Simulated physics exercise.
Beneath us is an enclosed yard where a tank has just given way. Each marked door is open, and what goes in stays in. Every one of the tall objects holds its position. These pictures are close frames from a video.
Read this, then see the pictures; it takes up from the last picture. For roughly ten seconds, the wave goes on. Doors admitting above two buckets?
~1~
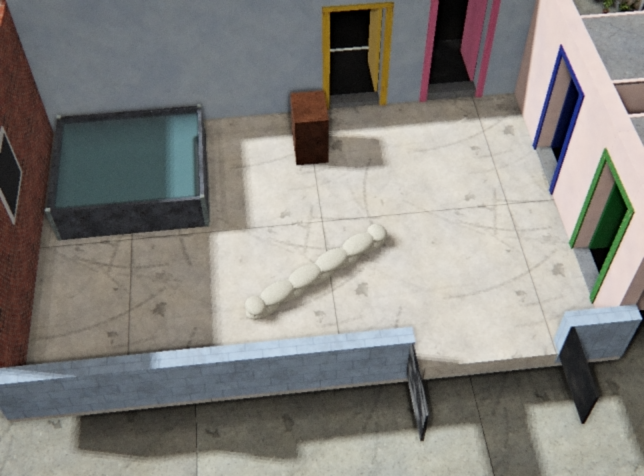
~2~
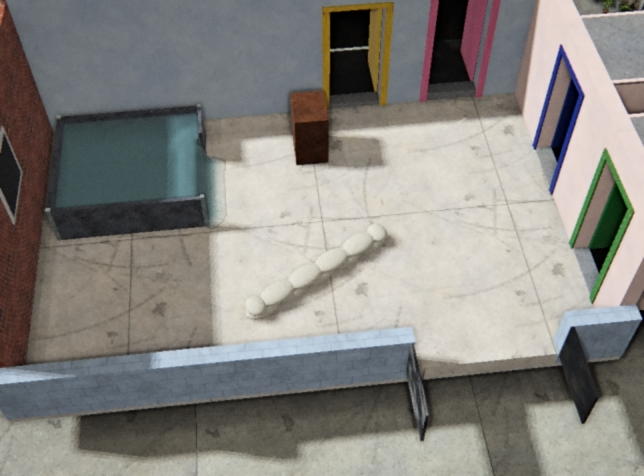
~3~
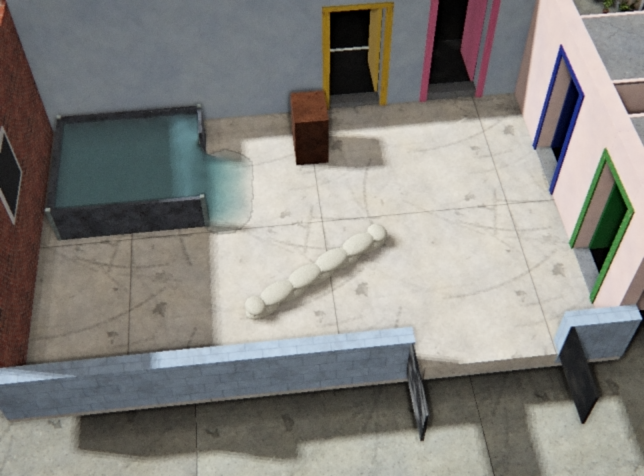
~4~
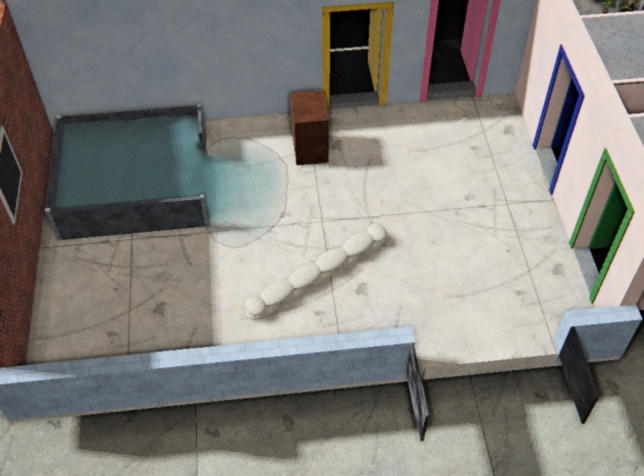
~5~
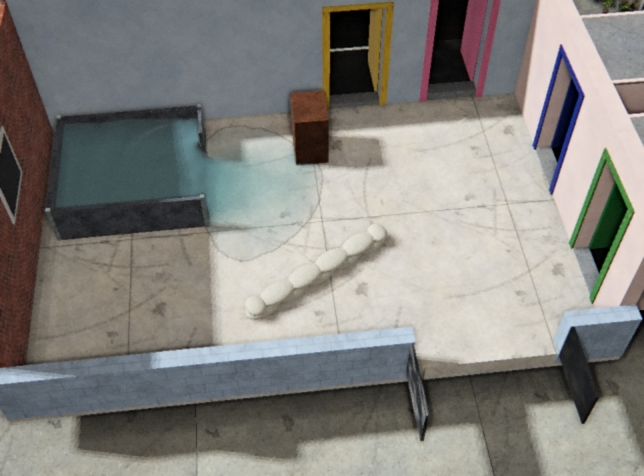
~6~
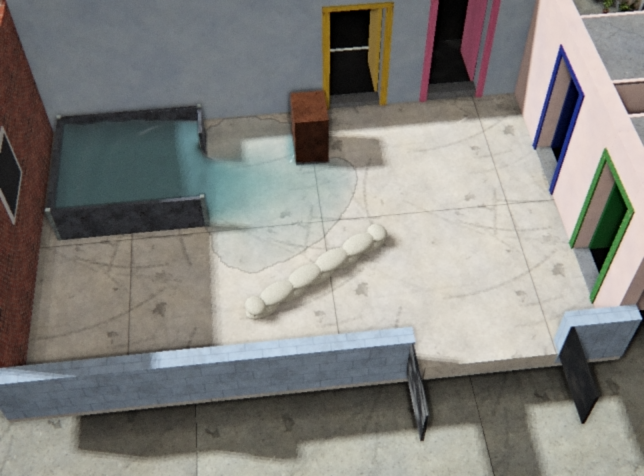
Outcome: The green door goes over two buckets, the pink door does not go over two buckets, the yellow door does not go over two buckets, the blue door goes over two buckets.
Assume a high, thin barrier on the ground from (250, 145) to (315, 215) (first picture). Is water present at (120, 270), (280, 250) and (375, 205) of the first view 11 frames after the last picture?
Point by point: First not reached, second submerged, third submerged.
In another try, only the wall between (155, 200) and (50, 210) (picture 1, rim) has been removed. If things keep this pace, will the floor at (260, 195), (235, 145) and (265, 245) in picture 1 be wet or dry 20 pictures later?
Taking the points in order: Unwetted, unwetted and swamped.
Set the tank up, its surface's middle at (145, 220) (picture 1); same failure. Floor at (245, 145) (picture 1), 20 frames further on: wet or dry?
That spot is not reached.
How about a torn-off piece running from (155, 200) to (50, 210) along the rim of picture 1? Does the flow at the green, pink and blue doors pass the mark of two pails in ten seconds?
Result - green: Above the limit; pink: Below the limit; blue: Below the limit.
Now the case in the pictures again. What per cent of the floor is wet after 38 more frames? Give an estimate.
About 80 per cent.
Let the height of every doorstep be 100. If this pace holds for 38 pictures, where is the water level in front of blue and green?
I'd say around 150 and 170 in a hundred.
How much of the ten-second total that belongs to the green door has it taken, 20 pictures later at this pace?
My guess is about 10 %.
A moment on, water covers 25 % of the floor; the green door not reached, the pink door not reached, the yellow door wet at the sill, nothing in, the blue door not reached.
Next, water covers 45 % of the floor; the green door not reached, the pink door not reached, the yellow door wet at the sill, nothing in, the blue door under two buckets in.
Then, water covers 60 % of the floor; the green door under two buckets in, the pink door wet at the sill, nothing in, the yellow door wet at the sill, nothing in, the blue door over two buckets in.
Later, water covers 80 % of the floor; the green door over two buckets in, the pink door wet at the sill, nothing in, the yellow door wet at the sill, nothing in, the blue door far over two buckets in.
In the end, water covers 95 % of the floor; the green door over two buckets in, the pink door wet at the sill, nothing in, the yellow door under two buckets in, the blue door far over two buckets in.
